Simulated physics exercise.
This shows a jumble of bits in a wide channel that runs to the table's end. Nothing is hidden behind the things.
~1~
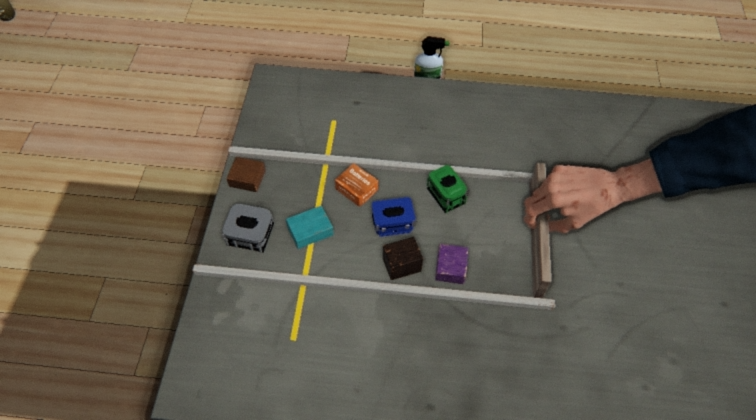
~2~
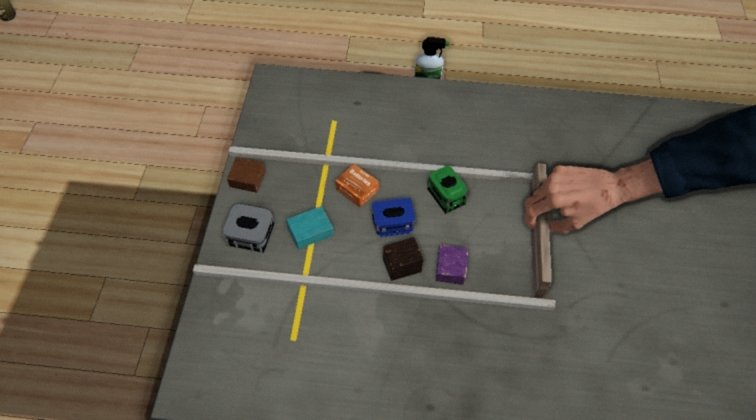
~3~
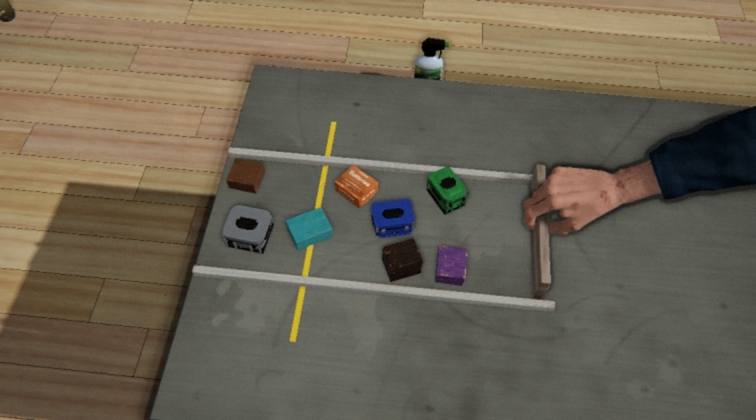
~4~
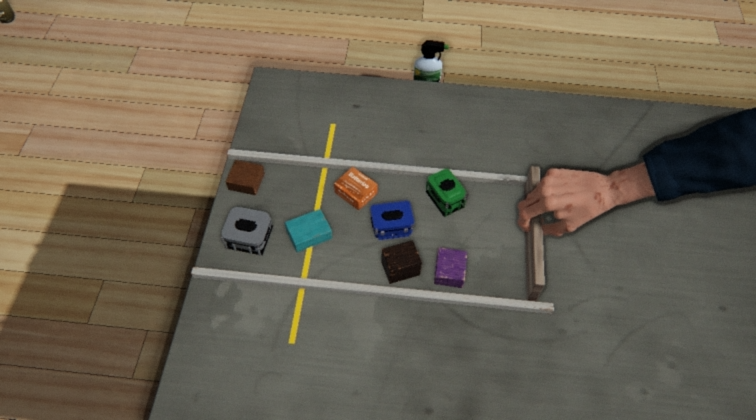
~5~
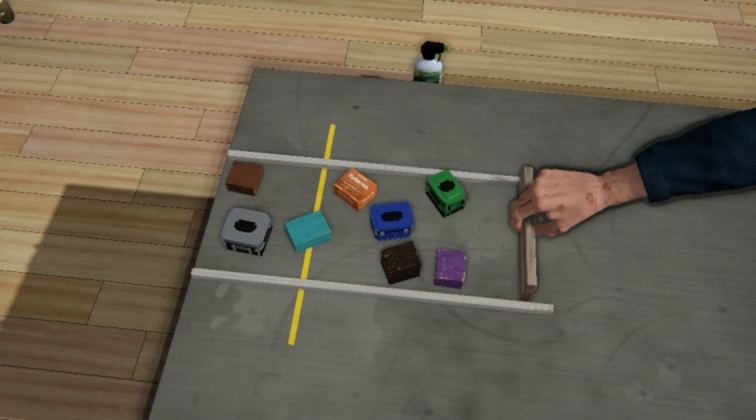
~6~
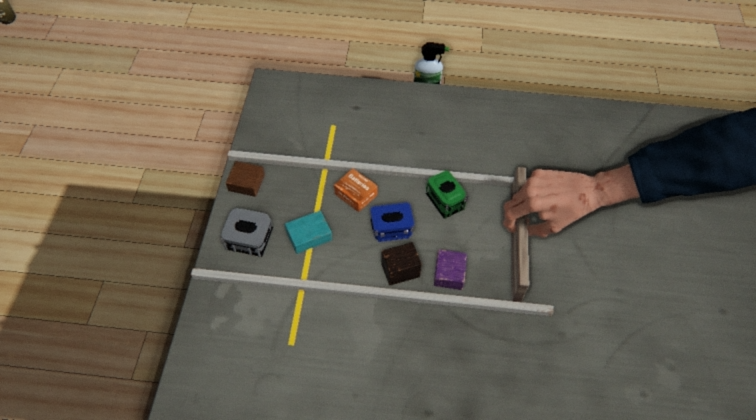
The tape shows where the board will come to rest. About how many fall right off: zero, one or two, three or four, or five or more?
Here the number that fall off is zero.
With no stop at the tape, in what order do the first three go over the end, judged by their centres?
In order: The grey case, the brown block, the turquoise block.
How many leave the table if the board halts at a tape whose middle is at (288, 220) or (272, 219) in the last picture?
The counts: 2 and 2.
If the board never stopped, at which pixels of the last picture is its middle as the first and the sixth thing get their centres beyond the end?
About (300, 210), then (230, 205).
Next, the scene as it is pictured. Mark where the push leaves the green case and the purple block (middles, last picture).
First (310, 176), then (293, 254).
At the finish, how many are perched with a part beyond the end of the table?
Overhanging: 1.
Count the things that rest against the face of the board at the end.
That makes 3.
Soon after, none off yet; brown block at rest near (246, 179); grey case at rest near (248, 232); turquoise block at rest near (308, 232).
At rest, the number that fall off is zero.
